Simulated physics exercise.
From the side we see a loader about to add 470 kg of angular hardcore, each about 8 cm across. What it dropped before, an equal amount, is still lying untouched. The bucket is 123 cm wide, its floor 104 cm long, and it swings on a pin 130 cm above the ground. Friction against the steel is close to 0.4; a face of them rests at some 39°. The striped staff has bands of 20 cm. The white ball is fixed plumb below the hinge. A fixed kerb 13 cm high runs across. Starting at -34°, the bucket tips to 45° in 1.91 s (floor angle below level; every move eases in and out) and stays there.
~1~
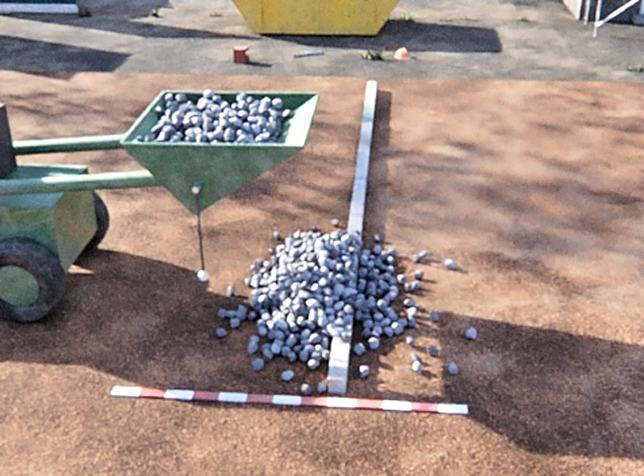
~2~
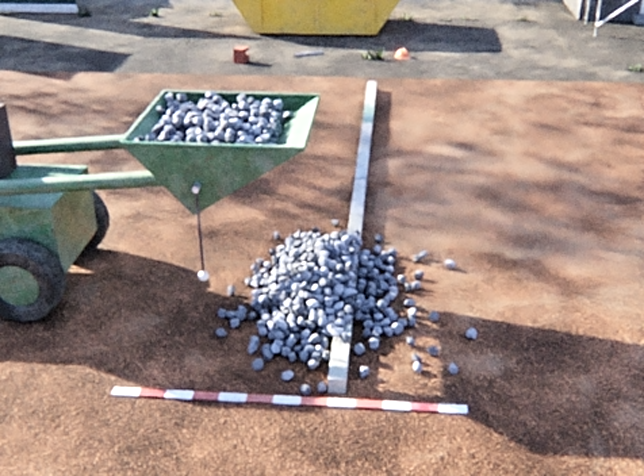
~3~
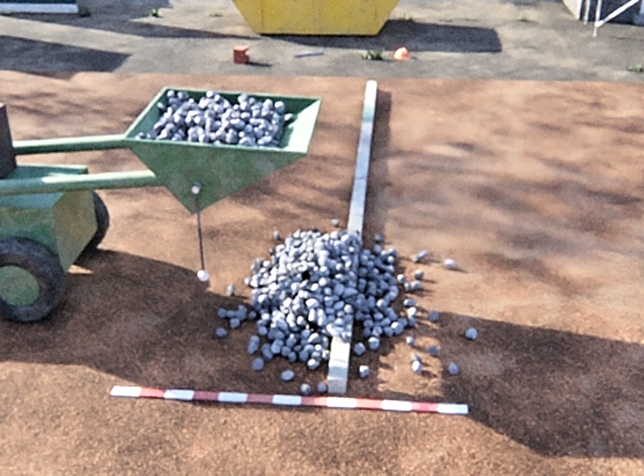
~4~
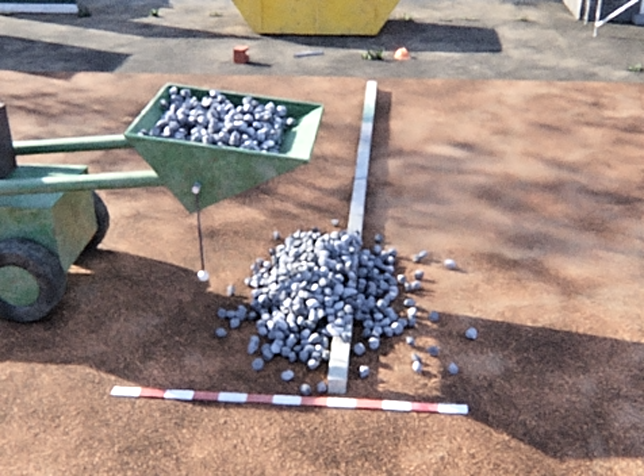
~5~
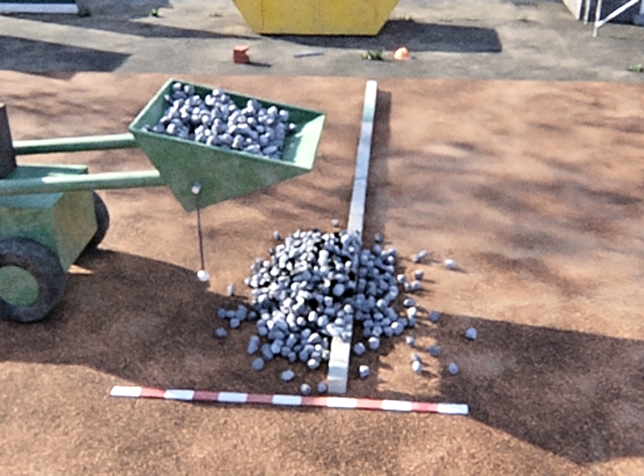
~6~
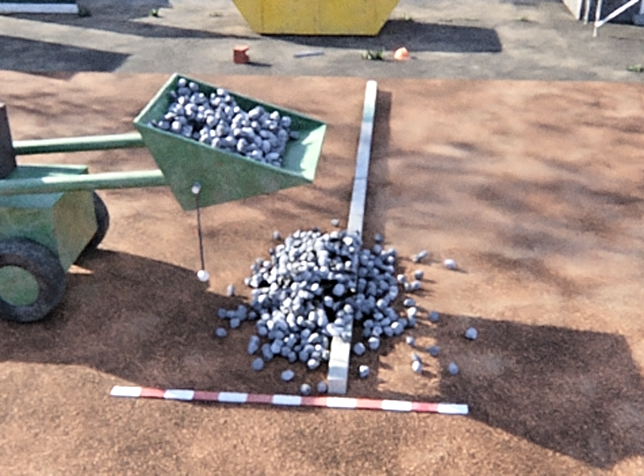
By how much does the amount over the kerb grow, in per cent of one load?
Some 21 per cent is added.
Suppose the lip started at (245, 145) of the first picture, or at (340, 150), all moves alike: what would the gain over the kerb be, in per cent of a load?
Near 0 per cent from the first place, 70 from the second.
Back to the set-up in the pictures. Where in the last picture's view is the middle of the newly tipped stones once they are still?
Their middle is at about (310, 272).
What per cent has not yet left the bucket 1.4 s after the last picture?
About 30 per cent.
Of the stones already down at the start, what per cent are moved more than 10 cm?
Roughly 10 per cent of them.
Then, 0.8 s after the last picture the floor is at 33°; in per cent of one load, 98 in the bucket, 88 on this side of the kerb, 14 over the kerb; the foremost stones are at (436, 299).
Then, 1.4 s after the last picture the floor is at 45°; in per cent of one load, 29 in the bucket, 154 on this side of the kerb, 16 over the kerb; the foremost stones are at (436, 299).
Then, 1.8 s after the last picture the floor is at 45°; in per cent of one load, 4 in the bucket, 169 on this side of the kerb, 28 over the kerb; the foremost stones are at (438, 302).
Then, 4.5 s after the last picture the floor is at 45°; in per cent of one load, 0 in the bucket, 165 on this side of the kerb, 35 over the kerb; the foremost stones are at (446, 313). Net gain over the kerb, 21.
